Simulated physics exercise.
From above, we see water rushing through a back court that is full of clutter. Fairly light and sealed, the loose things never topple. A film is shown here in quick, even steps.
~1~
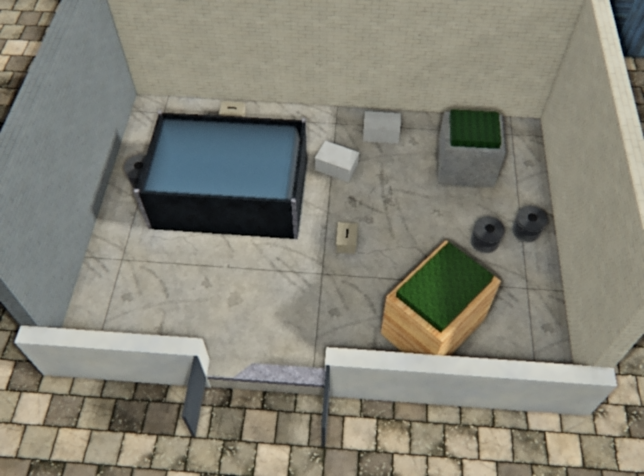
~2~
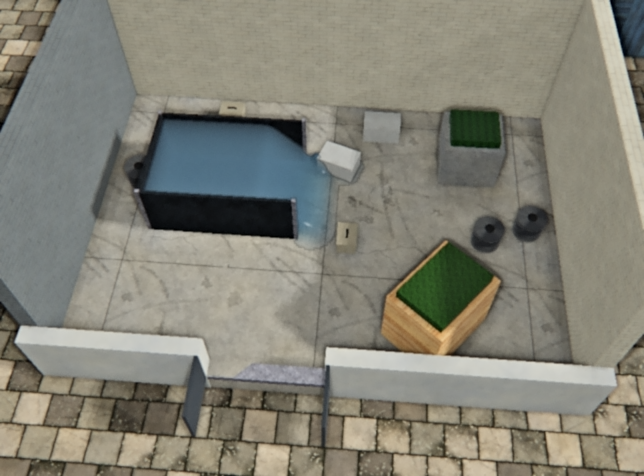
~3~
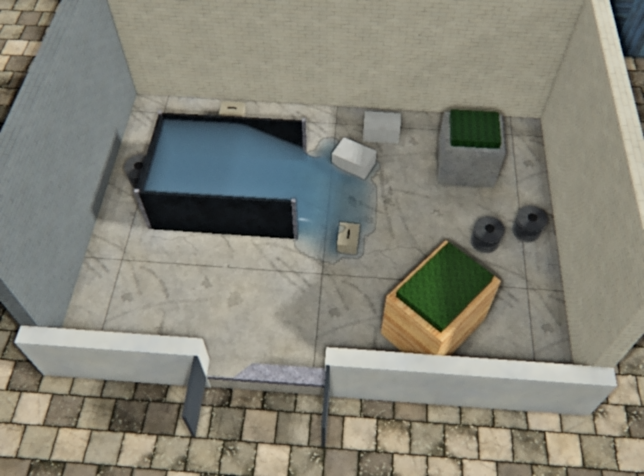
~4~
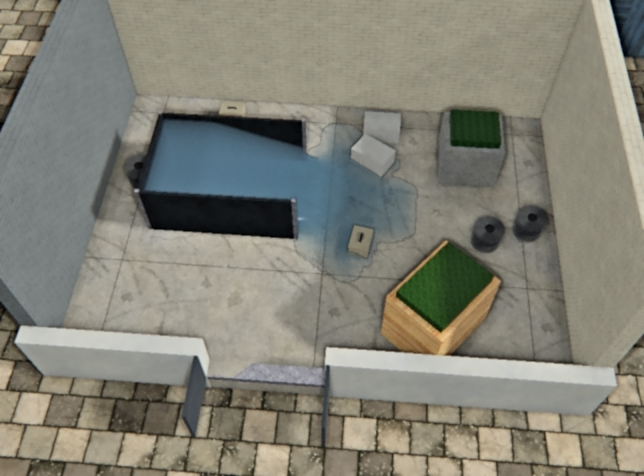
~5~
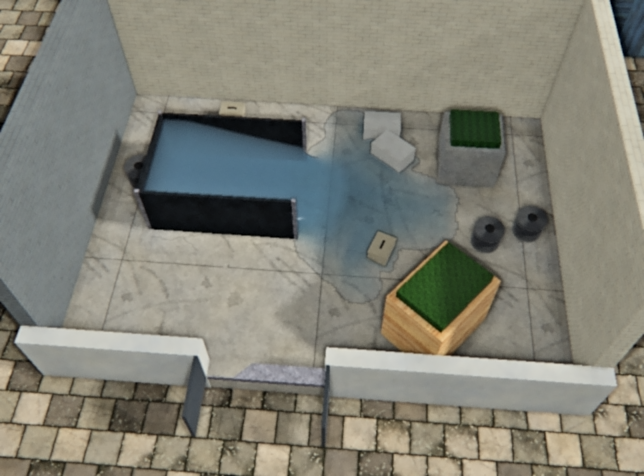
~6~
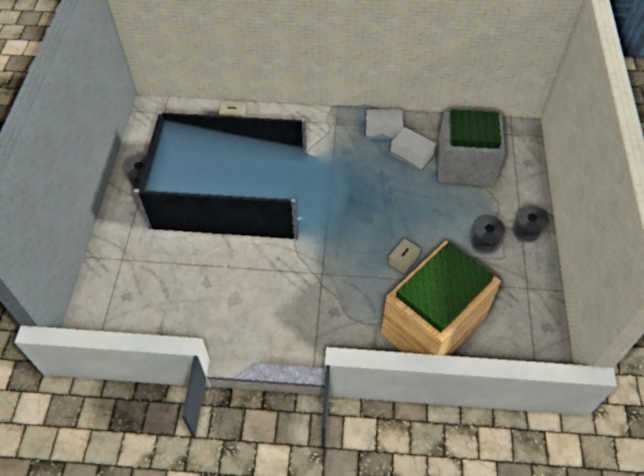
In the video, water pours out of the right side of a dark rectangular tank in a walled courtyard and spreads across the floor, pushing a pale block and then a small tan box rightward past scattered objects.
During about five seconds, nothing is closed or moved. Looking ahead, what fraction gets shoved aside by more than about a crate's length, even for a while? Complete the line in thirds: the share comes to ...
The share comes to at least two thirds.
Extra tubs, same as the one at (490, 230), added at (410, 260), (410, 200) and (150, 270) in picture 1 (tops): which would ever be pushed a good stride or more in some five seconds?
One after the other: Swept aside, shifted that much, no.
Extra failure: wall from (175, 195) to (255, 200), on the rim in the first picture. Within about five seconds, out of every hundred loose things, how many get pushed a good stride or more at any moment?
I'd guess close to 10 percent.
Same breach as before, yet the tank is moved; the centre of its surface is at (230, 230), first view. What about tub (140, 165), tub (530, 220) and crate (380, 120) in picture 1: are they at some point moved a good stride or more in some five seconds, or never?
Taking them in turn: Kept near its start; got sent well off; got sent well off.
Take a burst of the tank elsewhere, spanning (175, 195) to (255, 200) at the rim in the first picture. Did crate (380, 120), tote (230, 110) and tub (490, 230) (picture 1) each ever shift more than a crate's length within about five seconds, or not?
In turn: Stayed within it, stayed within it, stayed within it.
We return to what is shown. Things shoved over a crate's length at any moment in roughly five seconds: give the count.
It comes out at 5.
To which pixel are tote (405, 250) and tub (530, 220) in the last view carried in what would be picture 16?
Close to pixel (524, 339) and pixel (559, 267).
A moment on, 2 of 7 are well off their spots; 1 afloat.
Next, 4 of 7 are well off their spots; 4 afloat.
Later, 5 of 7 are well off their spots; 5 afloat.
In the end, 5 of 7 are well off their spots, and 5 have been at some point; 4 afloat.
